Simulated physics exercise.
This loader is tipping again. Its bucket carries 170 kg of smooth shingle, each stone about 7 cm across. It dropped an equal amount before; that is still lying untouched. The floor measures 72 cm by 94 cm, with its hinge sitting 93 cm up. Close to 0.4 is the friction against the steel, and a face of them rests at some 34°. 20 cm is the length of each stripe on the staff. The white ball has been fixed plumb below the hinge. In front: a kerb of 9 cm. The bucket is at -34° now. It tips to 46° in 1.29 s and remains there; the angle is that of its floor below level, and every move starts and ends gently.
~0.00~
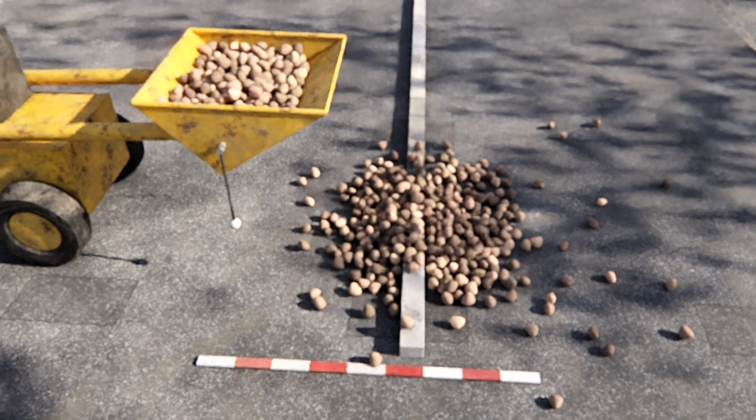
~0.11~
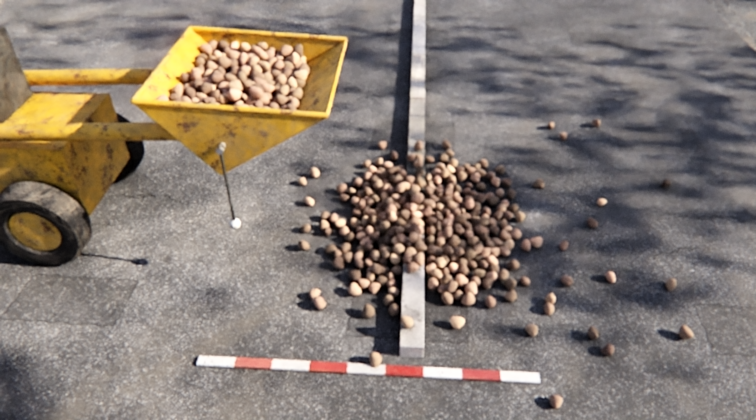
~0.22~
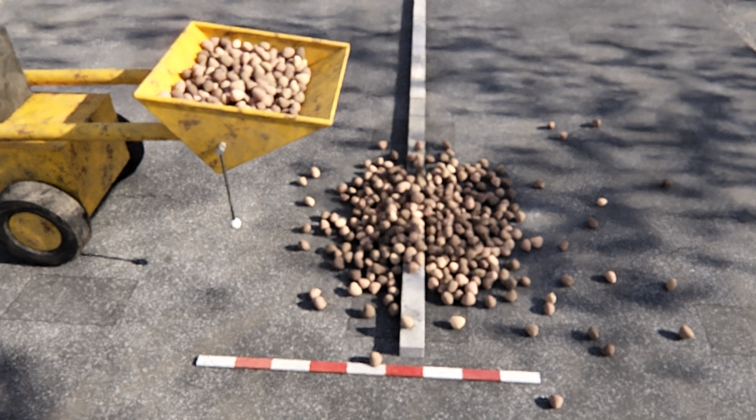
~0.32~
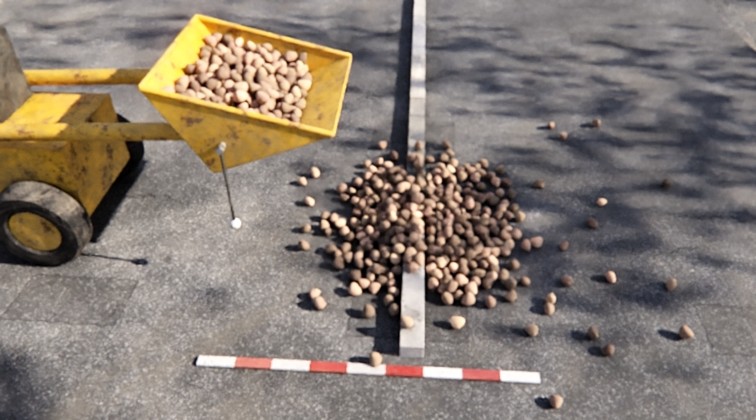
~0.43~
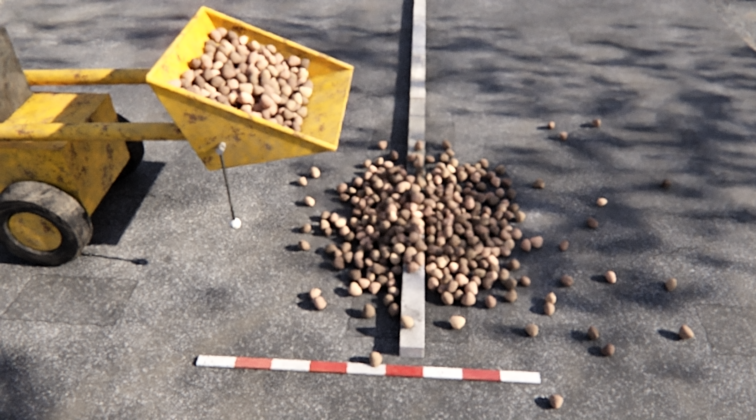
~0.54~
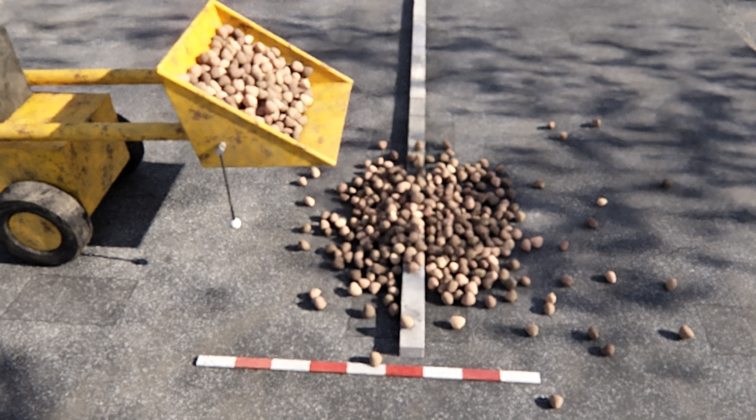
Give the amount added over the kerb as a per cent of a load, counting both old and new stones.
About 1 per cent of a load.
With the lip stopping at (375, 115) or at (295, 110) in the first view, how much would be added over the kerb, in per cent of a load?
First some 20, then 0 per cent.
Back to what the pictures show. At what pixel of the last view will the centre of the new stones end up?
(348, 217).
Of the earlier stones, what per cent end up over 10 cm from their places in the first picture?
Near 5 per cent, I reckon.
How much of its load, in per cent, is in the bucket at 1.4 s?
Some 20 %, roughly, is held.
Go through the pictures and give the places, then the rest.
The bucket is at -34°, its lip at (326, 113); the top of the load is at (239, 54). The earlier load is highest near (413, 211), 17 cm above ground level, 50 % on this side of the kerb, 50 % over the kerb, in the first picture.
Lip at (327, 116), floor tilted -32°, highest stones at (223, 53); the stones move at 0.1 m/s on average, in the second picture.
The bucket is at -28°, its lip at (330, 123); the top of the load is at (214, 52); the stones move at 0.1 m/s on average, in the third picture.
The bucket is at -21°, its lip at (334, 135); the top of the load is at (213, 49); the stones move at 0.2 m/s on average, in the fourth picture.
Lip at (335, 149), floor tilted -13°, highest stones at (217, 45); the stones move at 0.2 m/s on average, in the fifth picture.
The bucket is at -4°, its lip at (335, 164); the top of the load is at (221, 42); the stones move at 0.3 m/s on average, in the sixth picture.
After 1.0 s the floor is at 34°; in per cent of one load, 99 in the bucket, 51 on this side of the kerb, 50 over the kerb; the foremost stones are at (620, 210).
After 1.4 s the floor is at 46°; in per cent of one load, 21 in the bucket, 129 on this side of the kerb, 50 over the kerb; the foremost stones are at (620, 210).
After 1.7 s the floor is at 46°; in per cent of one load, 0 in the bucket, 150 on this side of the kerb, 50 over the kerb; the foremost stones are at (620, 210).
After 4.1 s the floor is at 46°; in per cent of one load, 0 in the bucket, 149 on this side of the kerb, 51 over the kerb; the foremost stones are at (620, 210). Net gain over the kerb, 1.
